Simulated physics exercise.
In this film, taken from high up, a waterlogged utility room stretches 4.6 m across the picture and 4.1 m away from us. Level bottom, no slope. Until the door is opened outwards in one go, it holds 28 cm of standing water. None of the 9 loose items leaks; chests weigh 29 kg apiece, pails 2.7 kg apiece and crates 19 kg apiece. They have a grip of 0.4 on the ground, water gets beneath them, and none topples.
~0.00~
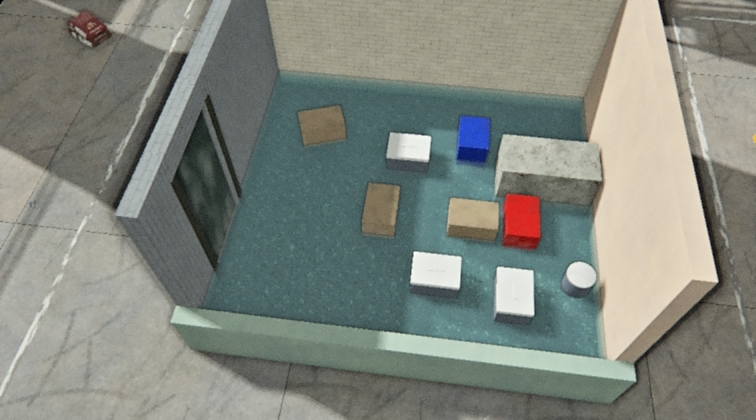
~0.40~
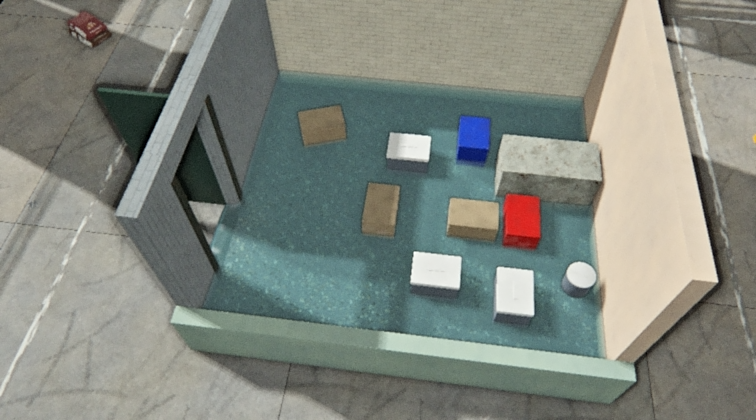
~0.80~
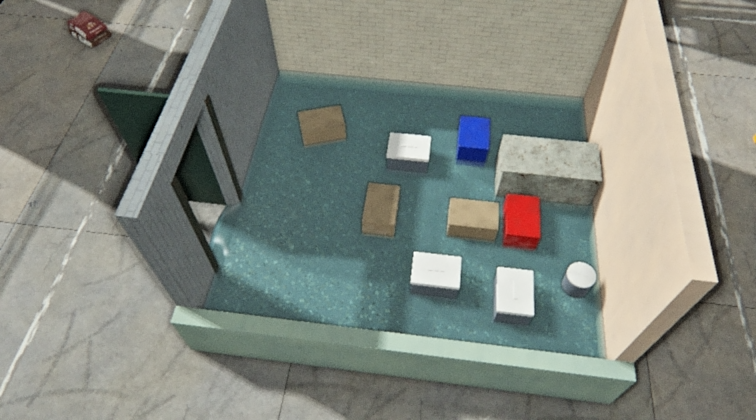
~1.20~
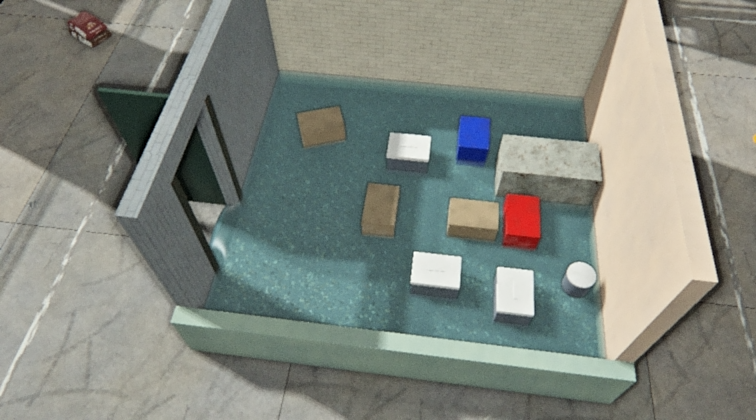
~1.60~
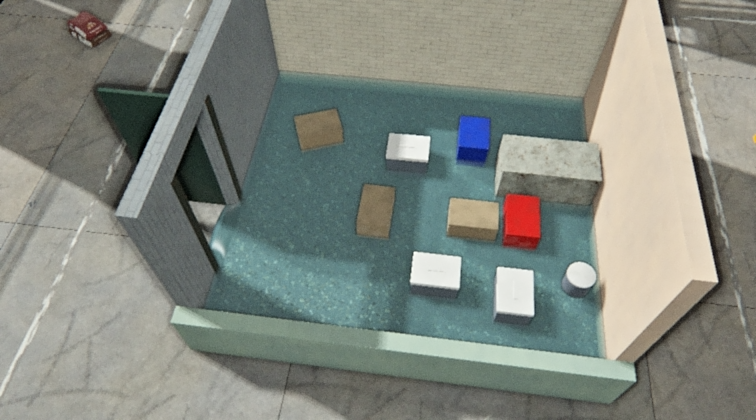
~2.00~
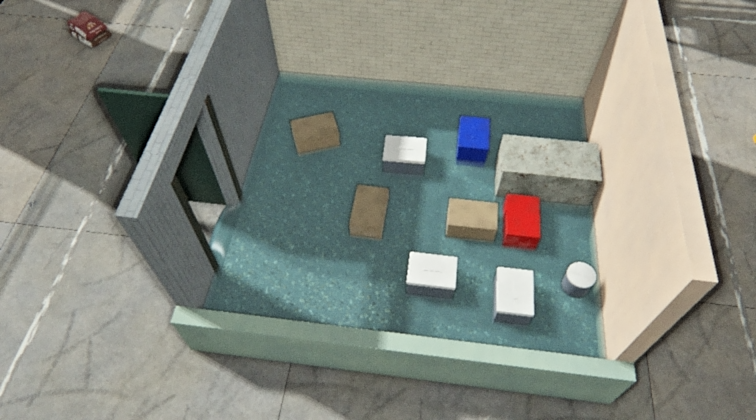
The clip opens on a high view of a flooded room with scattered boxes, a grey block and a shut door on the left. The door swings open outward, and pale streaks spread across the water beside it. The brown boxes then drift slightly left, followed faintly by white ones, while the red and blue boxes stay put.
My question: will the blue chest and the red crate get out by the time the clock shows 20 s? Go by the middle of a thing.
Outcome: Blue chest: Still in; red crate: Still in.
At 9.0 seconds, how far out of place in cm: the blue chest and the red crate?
About 60 and 40 cm by then.
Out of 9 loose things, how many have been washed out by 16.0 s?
The number is 3.
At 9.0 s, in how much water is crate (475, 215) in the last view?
Roughly 20 cm.
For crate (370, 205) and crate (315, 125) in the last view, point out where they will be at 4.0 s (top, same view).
They should sit about (329, 216) and (293, 143) in the last view.
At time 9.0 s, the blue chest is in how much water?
The depth there is around 20 cm.
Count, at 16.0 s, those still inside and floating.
I count 5.
After 4.0 s the blue chest is near (454, 141), 0.3 m from its start, afloat; the red crate is near (502, 218), 0.3 m from its start, afloat; 0 of 9 are out; 9 afloat.
After 9.0 s the blue chest is near (437, 152), 0.6 m from its start, afloat; the red crate is near (492, 221), 0.4 m from its start, afloat; 2 of 9 are out; 7 afloat.
After 16.0 s the blue chest is near (394, 163), 1.2 m from its start, afloat; the red crate is near (461, 227), 0.8 m from its start, afloat; 3 of 9 are out; 5 afloat.
After 20.0 s the blue chest is near (368, 169), 1.5 m from its start, afloat; the red crate is near (440, 230), 1.0 m from its start, afloat; 4 of 9 are out; 5 afloat.
